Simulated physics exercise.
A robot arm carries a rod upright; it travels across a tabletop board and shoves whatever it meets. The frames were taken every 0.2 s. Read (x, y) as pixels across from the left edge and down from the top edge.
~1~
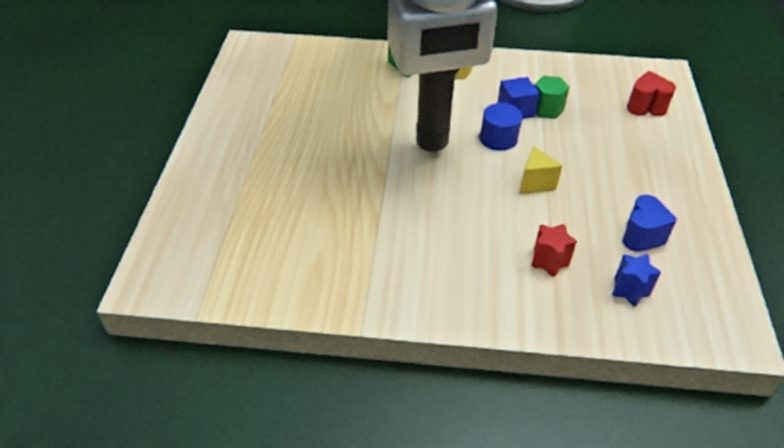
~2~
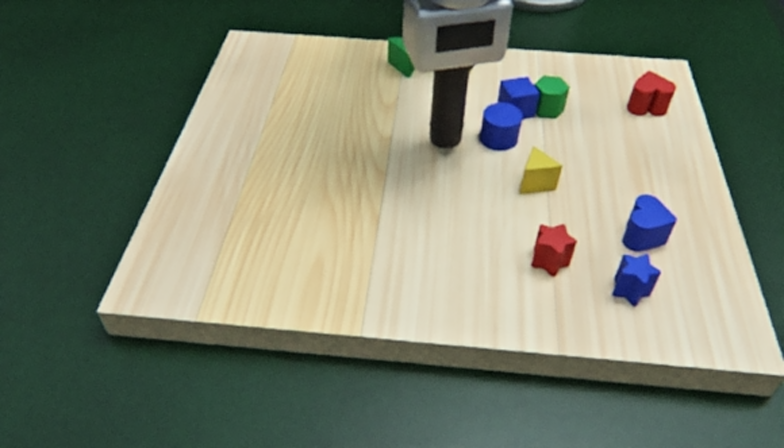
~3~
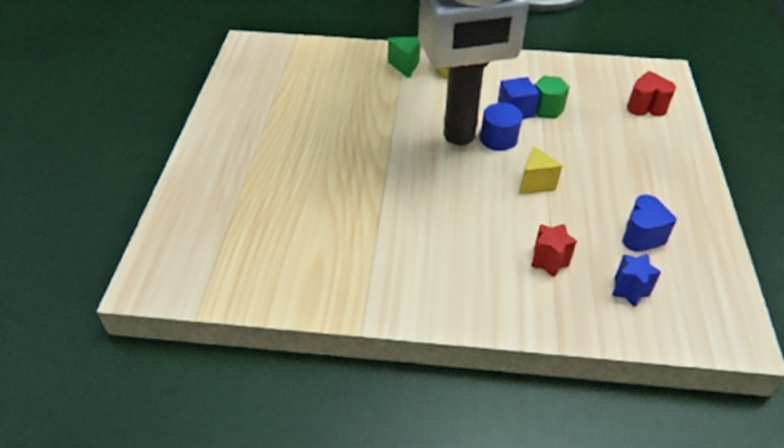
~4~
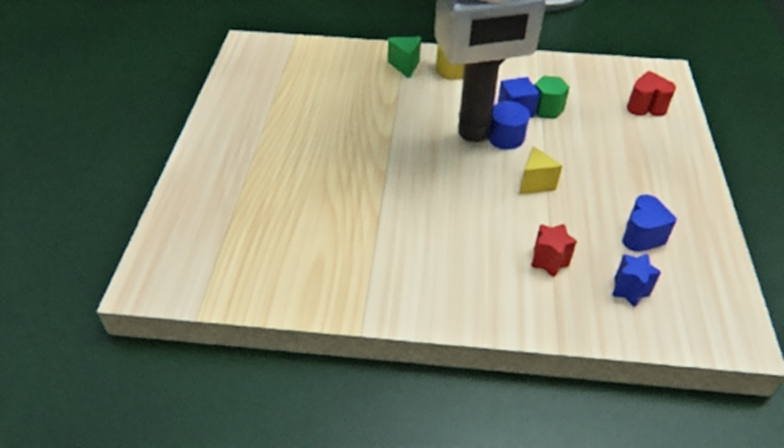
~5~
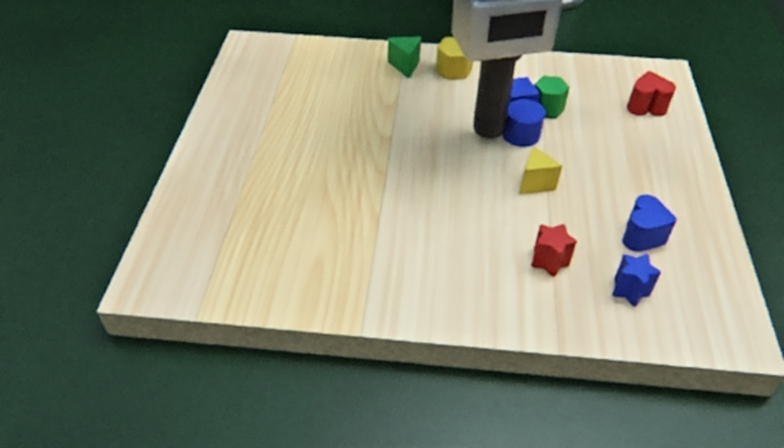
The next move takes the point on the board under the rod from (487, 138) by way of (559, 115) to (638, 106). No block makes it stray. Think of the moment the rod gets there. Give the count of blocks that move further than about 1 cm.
There will be three or more blocks displaced.
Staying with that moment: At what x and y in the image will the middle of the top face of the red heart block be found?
It is going to be at (682, 80).
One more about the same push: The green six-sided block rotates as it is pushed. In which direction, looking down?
Overhead view: Anti-clockwise.
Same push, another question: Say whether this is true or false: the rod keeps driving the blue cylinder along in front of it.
That statement is not accurate.
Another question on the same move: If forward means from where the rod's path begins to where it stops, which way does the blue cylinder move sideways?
It shifts rightward.
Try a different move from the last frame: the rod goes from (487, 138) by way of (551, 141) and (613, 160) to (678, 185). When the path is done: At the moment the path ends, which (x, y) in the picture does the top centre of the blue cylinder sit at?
For the centre of its top, I'd go with (595, 103).
The first path, step by step. One third of the way, rod (535, 110); blue square (523, 77); blue cylinder (572, 106); green six-sided block (558, 82), turned 15° clockwise.
Two thirds of the way, rod (589, 103); blue square (524, 77); blue cylinder (596, 111); green six-sided block (581, 70), turned 75° anticlockwise.
At the end, rod (642, 97); blue square (524, 77); blue cylinder (596, 111); green six-sided block (581, 70), turned 75° anticlockwise; red heart block (682, 80).
